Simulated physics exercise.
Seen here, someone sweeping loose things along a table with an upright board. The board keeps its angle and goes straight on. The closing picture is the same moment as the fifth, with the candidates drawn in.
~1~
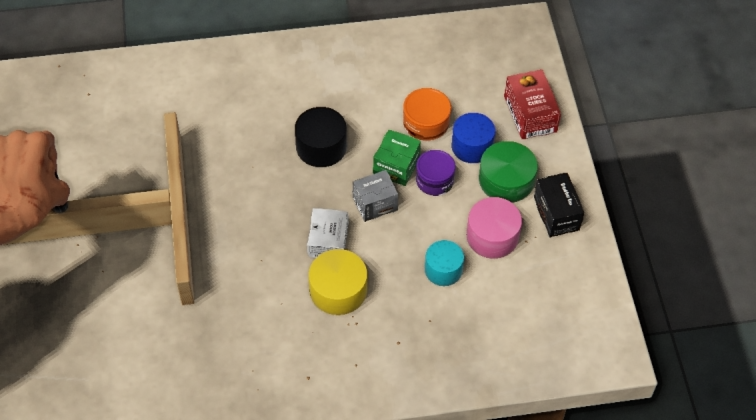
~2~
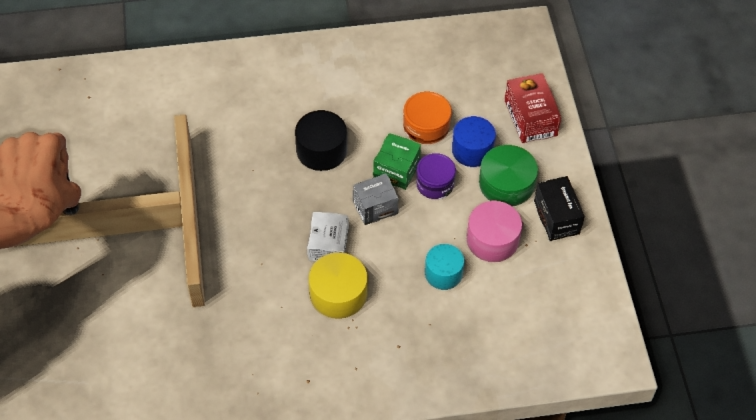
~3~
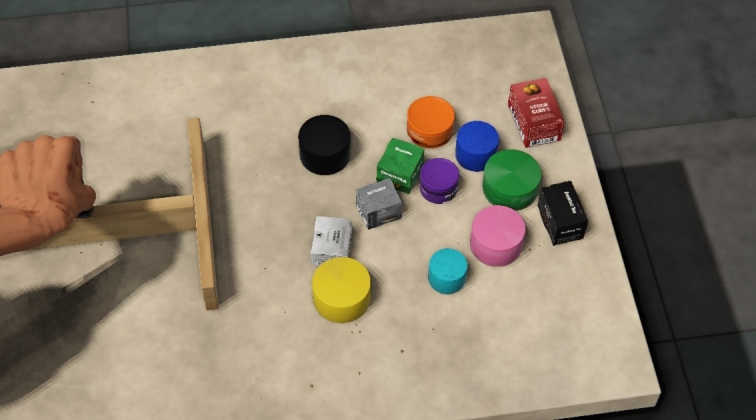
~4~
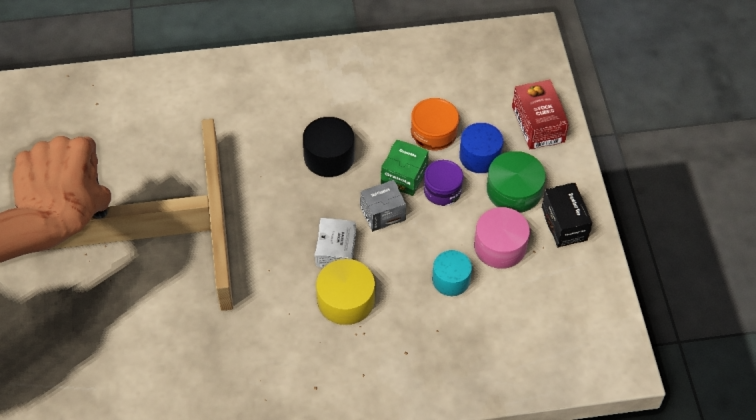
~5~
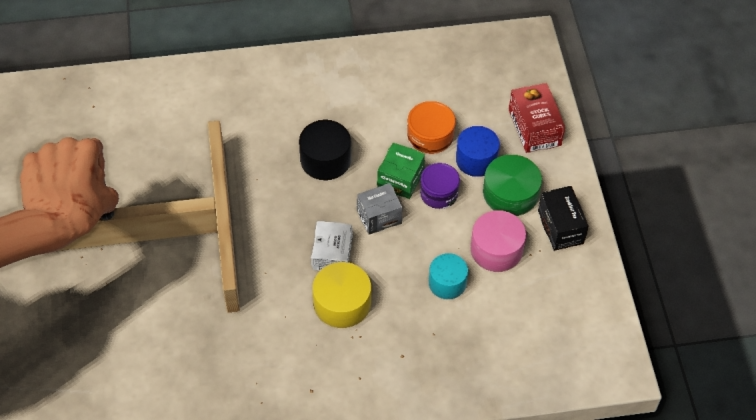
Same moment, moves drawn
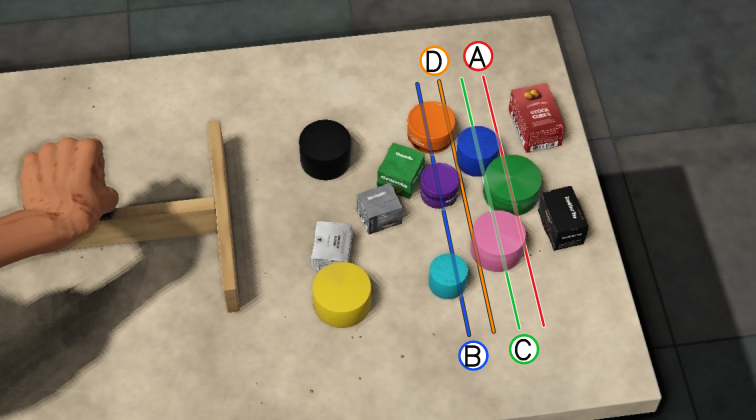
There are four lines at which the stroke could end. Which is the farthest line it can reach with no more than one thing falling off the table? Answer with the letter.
C is the last line within the limit.
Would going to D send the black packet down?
By then, no.
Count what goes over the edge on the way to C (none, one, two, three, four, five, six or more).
By then, none.
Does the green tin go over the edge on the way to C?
No.
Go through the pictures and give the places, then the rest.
Black pot (321, 137); grey packet (375, 195); red packet (532, 104), in the first picture.
Board (186, 196); green tin (508, 176), in the second picture.
Board (200, 199); turquoise pot (448, 271), in the third picture.
Board (215, 200); blue pot (481, 148), in the fourth picture.
Board (221, 201); purple jar (440, 186); pink tin (498, 241); black packet (563, 218), in the fifth picture.
On the copy, A at (512, 193); B at (442, 201); C at (489, 196); D at (465, 199).
On C. First, board (318, 190); yellow tin (367, 294); black pot (343, 148).
Then, board (414, 179); green tin (518, 184); orange tub (474, 109).
Finally, board (486, 171); black packet (599, 214); green tin (583, 167); none fallen.
By contrast, A drops two; B is within the limit but short; D is within the limit but short.
